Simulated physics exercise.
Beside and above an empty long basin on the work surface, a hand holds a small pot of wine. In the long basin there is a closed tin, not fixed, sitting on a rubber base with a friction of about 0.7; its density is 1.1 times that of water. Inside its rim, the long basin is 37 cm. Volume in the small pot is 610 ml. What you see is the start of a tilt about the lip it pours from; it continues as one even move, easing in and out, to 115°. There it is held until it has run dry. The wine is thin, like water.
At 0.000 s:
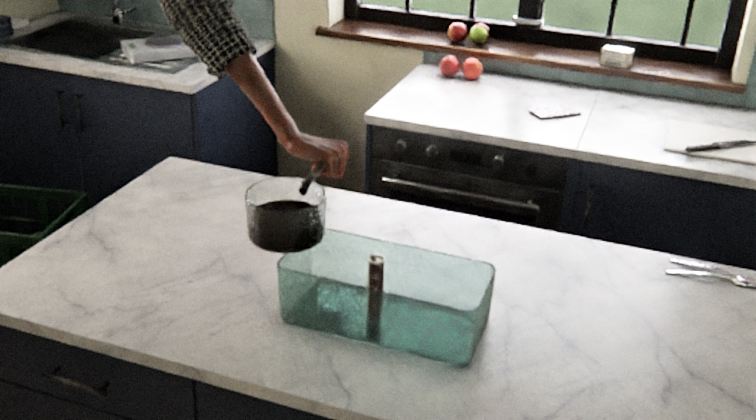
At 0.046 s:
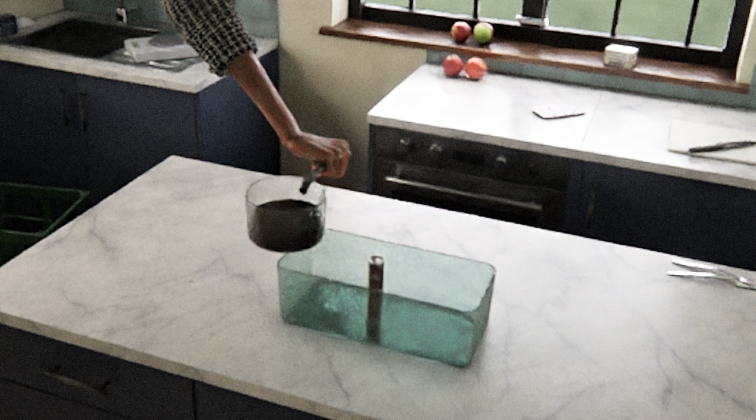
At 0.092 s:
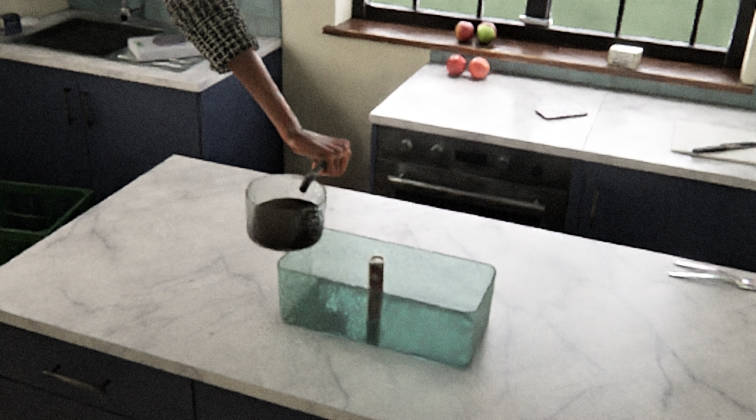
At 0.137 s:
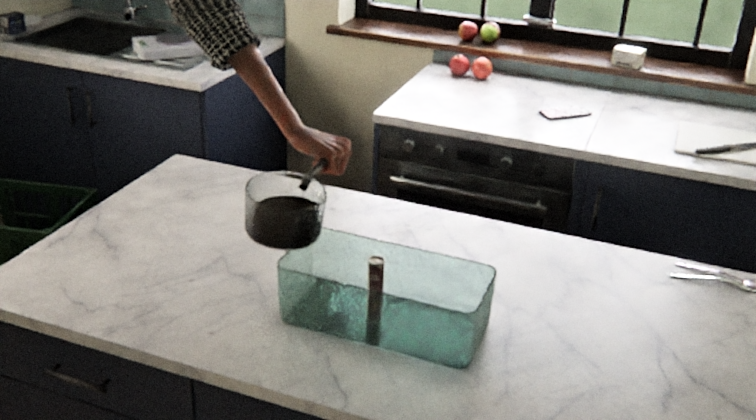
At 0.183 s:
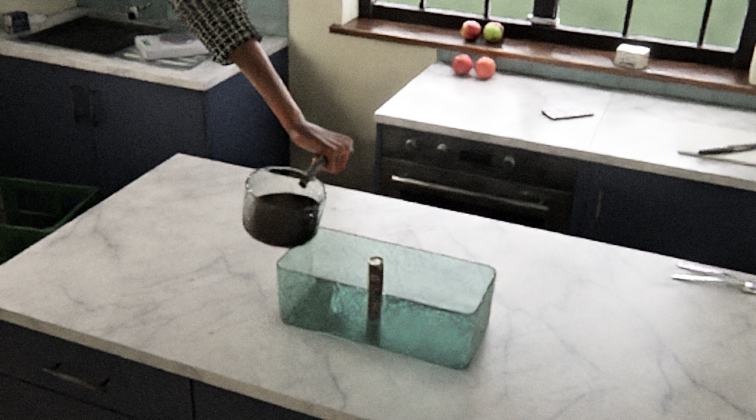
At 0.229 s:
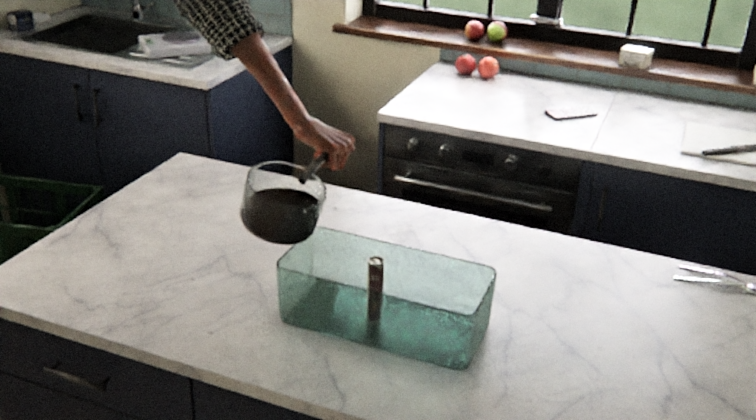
A hand reaching from the upper left, in a dark checked sleeve, holds a small clear pot of dark liquid above the left end of a greenish glass basin with an upright tin inside. Seen from above, the white marbled kitchen counter stands before dark blue cabinets, an oven and red and green fruit by a window. The hand slowly tilts the pot rightward, gradually quickening, while the view shifts very slightly.
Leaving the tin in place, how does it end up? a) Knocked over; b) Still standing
Answer: A.
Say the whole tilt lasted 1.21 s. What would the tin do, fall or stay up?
Result: Tin tipped over.
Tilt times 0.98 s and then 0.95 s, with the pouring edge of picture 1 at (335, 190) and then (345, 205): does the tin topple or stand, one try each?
Trial 1 - tin stays standing; trial 2 - tin stays standing.
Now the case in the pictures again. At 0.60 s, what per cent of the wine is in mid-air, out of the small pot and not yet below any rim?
Roughly 26 percent.
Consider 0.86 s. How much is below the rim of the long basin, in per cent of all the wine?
Around 68 in a hundred.
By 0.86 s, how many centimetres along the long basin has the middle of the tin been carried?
About 2 cm.
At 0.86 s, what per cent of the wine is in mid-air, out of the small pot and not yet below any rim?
Roughly 20 per cent.
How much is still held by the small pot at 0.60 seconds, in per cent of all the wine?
Remaining: Near 74 % of the total.
After 0.60 s the tilt is 80° and 74 per cent is still to pour; the tin stands where it began.
After 0.86 s the tilt is 113° and 11 per cent is still to pour; the tin leans 15°.
After 1.14 s the tilt is 115° and 0 per cent is still to pour; the tin lies on its side.
After 1.45 s the tilt is 115° and 0 per cent is still to pour; the tin lies on its side.
In the end the tin lies on its side.
